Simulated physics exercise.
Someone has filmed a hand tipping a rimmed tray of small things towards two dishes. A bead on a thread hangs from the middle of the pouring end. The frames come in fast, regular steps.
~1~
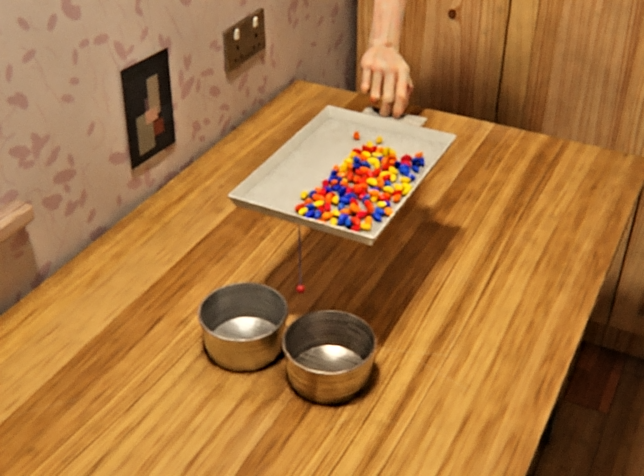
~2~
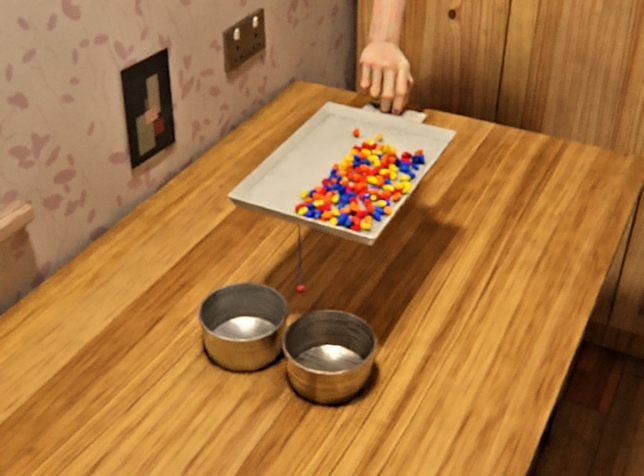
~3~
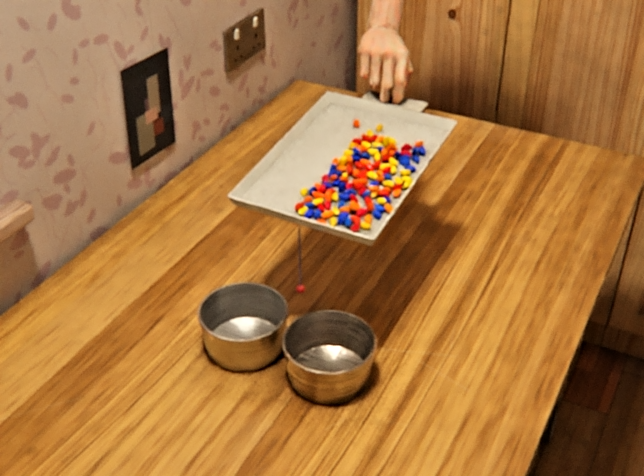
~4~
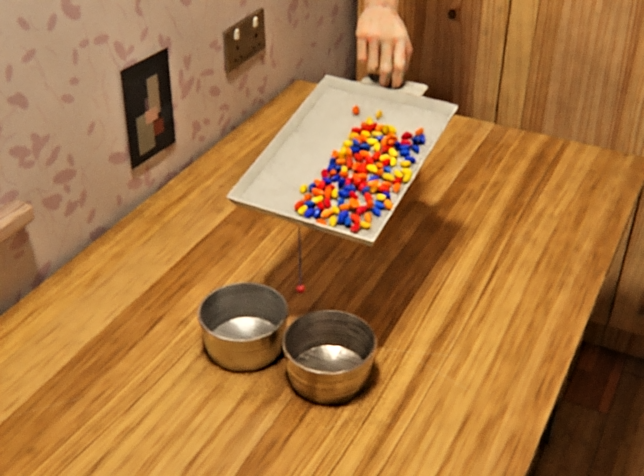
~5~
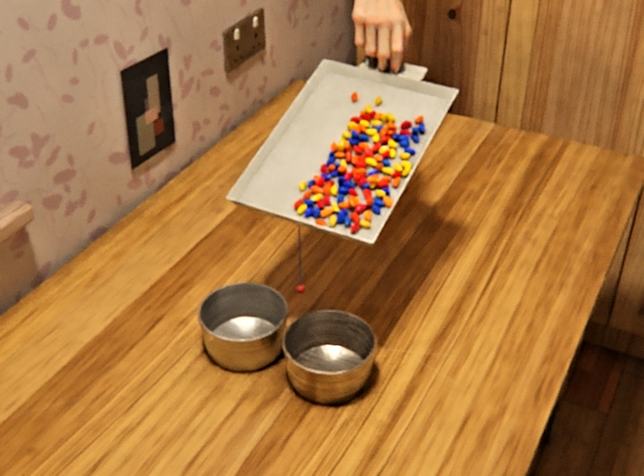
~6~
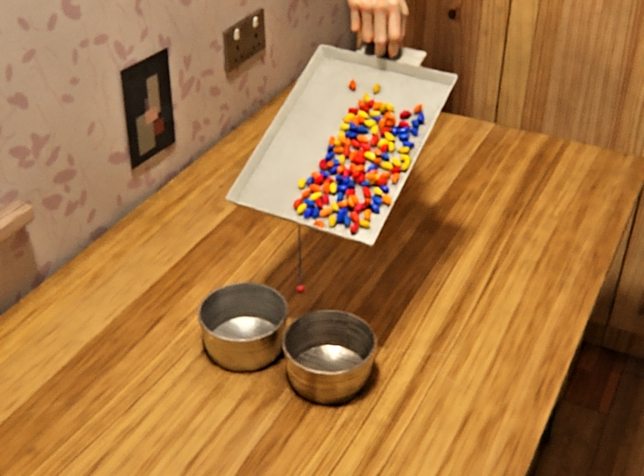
On a wooden table, a hand raising the back of a tray of colourful jelly beans, tilting it above two metal bowls.
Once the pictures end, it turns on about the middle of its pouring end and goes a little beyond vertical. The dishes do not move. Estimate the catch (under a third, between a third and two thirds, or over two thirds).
The two hold more than two thirds of the load.
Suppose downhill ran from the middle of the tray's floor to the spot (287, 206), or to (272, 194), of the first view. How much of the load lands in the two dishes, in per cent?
The first gives 70 %, the second 40 %.
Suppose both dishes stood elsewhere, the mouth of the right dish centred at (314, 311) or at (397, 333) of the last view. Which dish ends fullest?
One: The dish on the right. Two: The dish on the left.
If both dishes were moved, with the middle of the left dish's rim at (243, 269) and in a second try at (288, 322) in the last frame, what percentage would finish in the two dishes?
Roughly 0 per cent, and 70 per cent.
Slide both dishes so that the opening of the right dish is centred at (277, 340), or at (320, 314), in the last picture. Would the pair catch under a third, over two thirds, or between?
At the first place the middle third, at the second one to two thirds.
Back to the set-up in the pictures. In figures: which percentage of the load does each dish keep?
For the left dish some 40 %, for the right dish some 60 %.
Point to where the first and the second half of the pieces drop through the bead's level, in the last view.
Around (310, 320) and then (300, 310).
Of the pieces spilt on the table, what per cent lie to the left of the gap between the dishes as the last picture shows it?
Roughly 60 in a hundred.
Soon, tray tipped steeply; nearly all on the tray; a small part in the air.
A while on, tray tipped past a quarter turn; about half in the right dish; about a third in the left dish; a small part outside both; a small part in the air.
Towards the end, tray tipped past a quarter turn; about half in the right dish; about a third in the left dish; a small part outside both.
Finally, tray tipped past a quarter turn; about half in the right dish; about a third in the left dish; a small part outside both.
